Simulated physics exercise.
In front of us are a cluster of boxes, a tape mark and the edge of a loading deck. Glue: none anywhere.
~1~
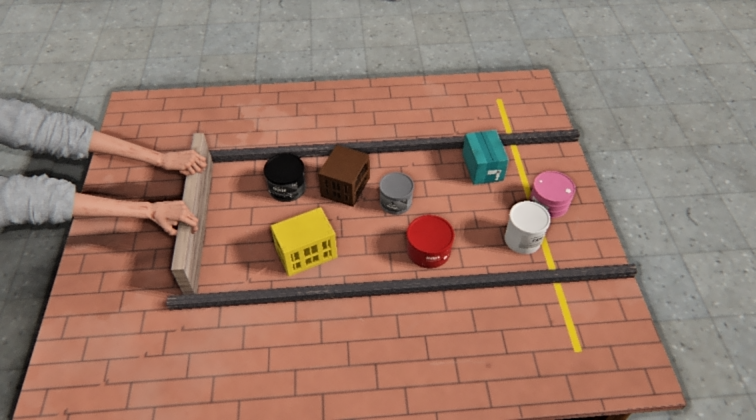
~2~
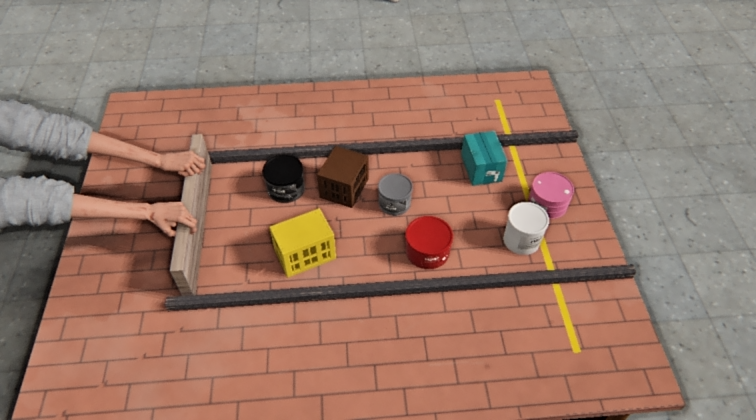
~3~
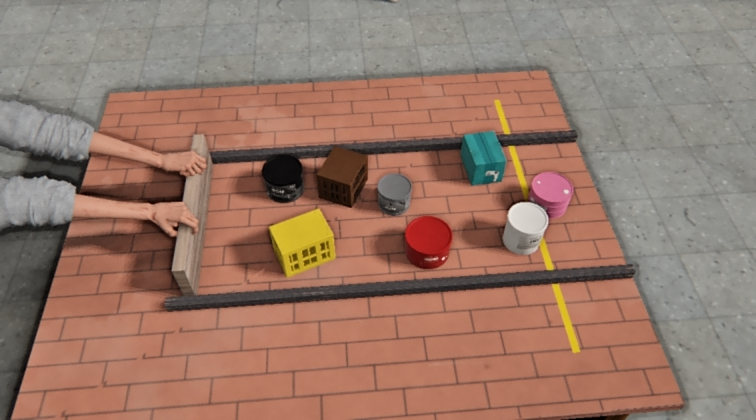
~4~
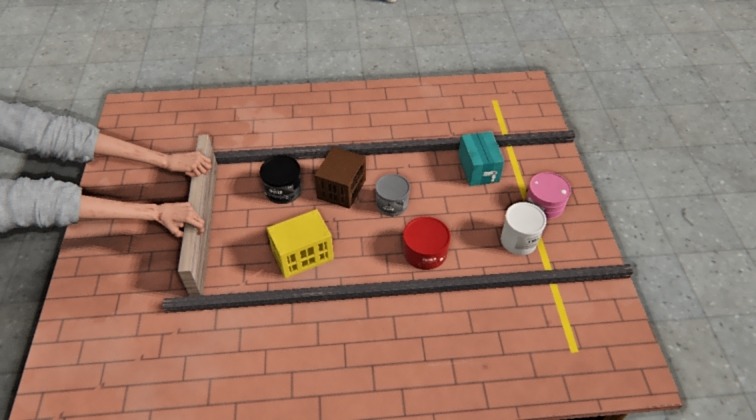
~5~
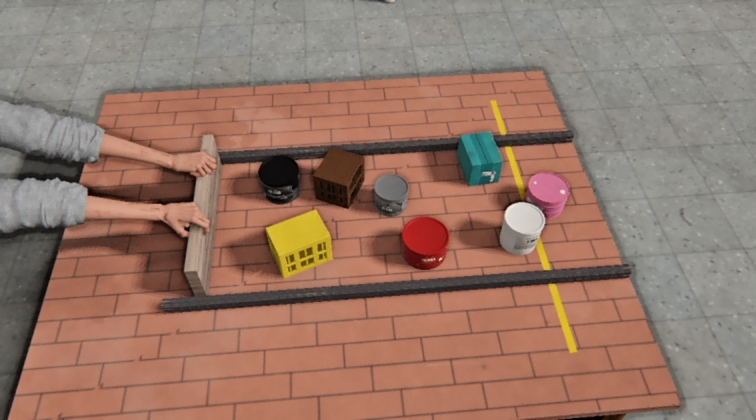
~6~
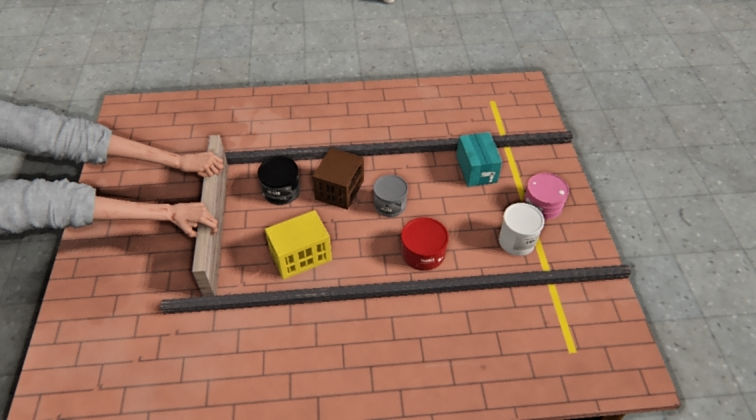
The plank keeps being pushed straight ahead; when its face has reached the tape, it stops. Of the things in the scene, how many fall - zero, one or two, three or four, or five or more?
The edge claims under three, at least one.
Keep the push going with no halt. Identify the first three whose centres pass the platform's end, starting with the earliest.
Going first is the white pail, next the red pail, last the pink canister.
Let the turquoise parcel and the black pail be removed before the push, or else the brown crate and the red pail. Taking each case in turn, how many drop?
First try: 1 fallen; other try: 0.
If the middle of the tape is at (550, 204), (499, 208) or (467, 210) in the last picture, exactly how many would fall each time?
The counts would be 4, 1 and 0.
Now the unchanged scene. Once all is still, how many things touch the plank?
Contact count: 4.
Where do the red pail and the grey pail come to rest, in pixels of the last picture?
Final centres, first then second: (616, 240), (551, 215).
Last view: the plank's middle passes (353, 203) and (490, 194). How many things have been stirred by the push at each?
At that stage 5; at the next, 8.
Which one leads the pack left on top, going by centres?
Red pail, foremost.
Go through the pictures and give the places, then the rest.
Pink canister (552, 195); white pail (526, 228); turquoise parcel (485, 157); plank (195, 211); tape (532, 204), in the first picture.
White pail (525, 229); grey pail (395, 195), in the second picture.
Turquoise parcel (483, 158); yellow crate (303, 243), in the third picture.
Pink canister (547, 195); red pail (426, 244), in the fourth picture.
White pail (521, 229); plank (205, 212), in the fifth picture.
Pink canister (545, 196); white pail (520, 230); turquoise parcel (479, 159); plank (213, 212); tape (526, 206), in the sixth picture.
Soon after, none off yet; pink canister at rest near (545, 196); white pail at rest near (520, 230); turquoise parcel at rest near (479, 159).
After that, none off yet; pink canister moving near (548, 194); white pail displaced well along near (591, 226); turquoise parcel displaced about its own width near (514, 155).
In the end, the number that fall off is one or two; gone, white pail.
